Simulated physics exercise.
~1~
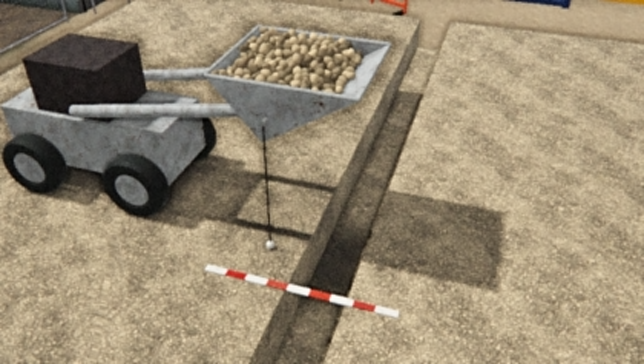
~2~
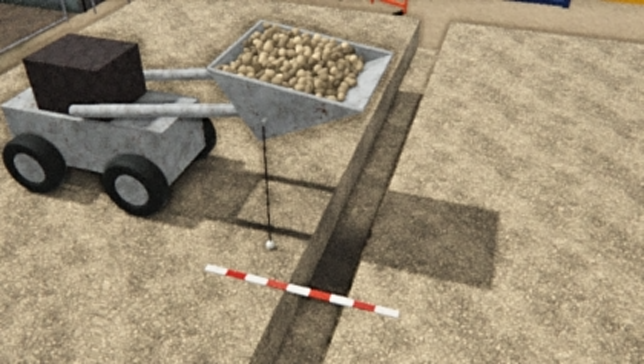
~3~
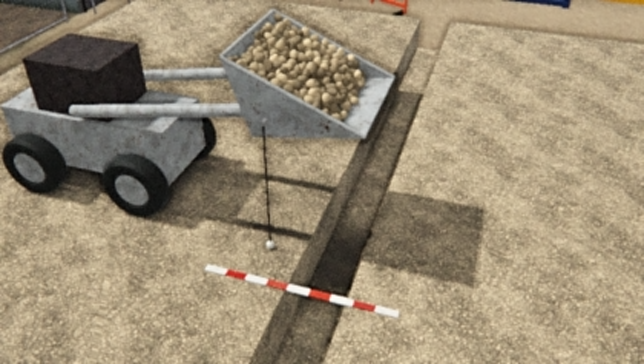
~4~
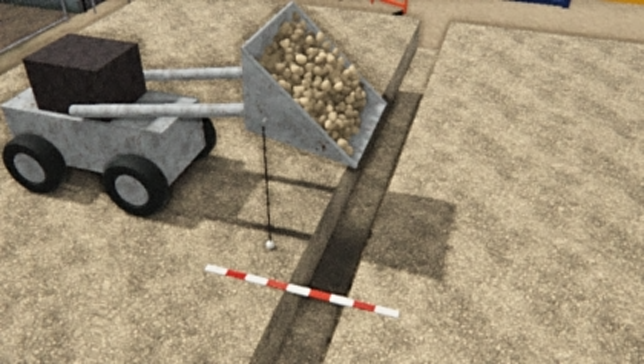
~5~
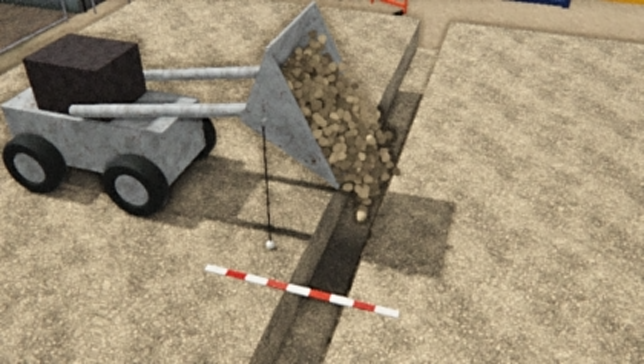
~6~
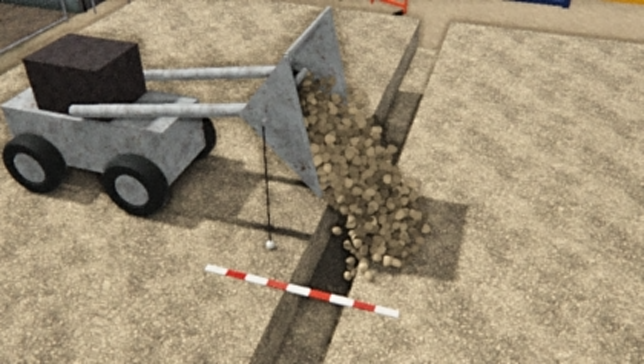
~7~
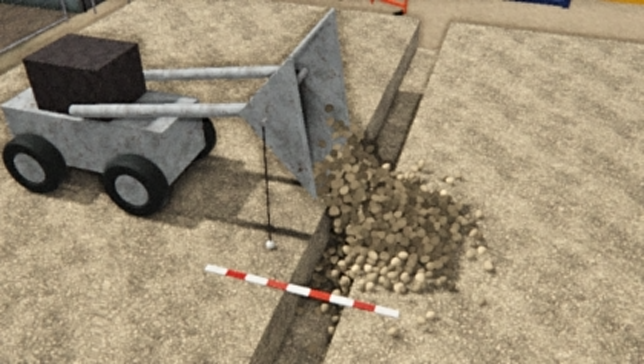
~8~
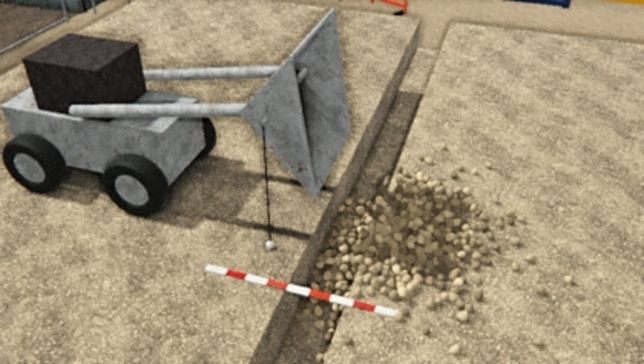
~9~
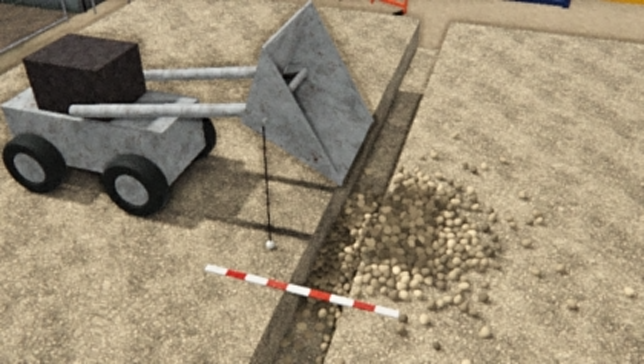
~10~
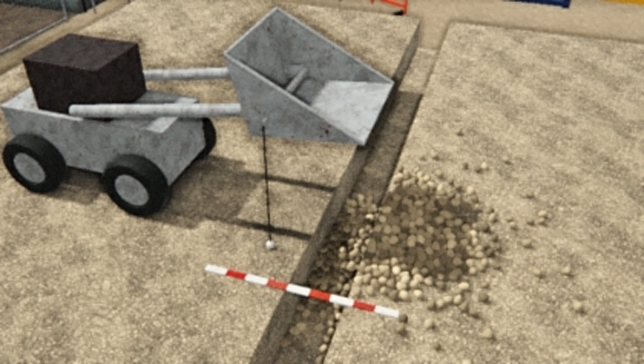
On a building site, a loader tipped its bucket of round stones forward over a narrow trench, and they poured out, some dropping into it and others spreading over the ground beyond, before the emptied bucket tilted partway back up.
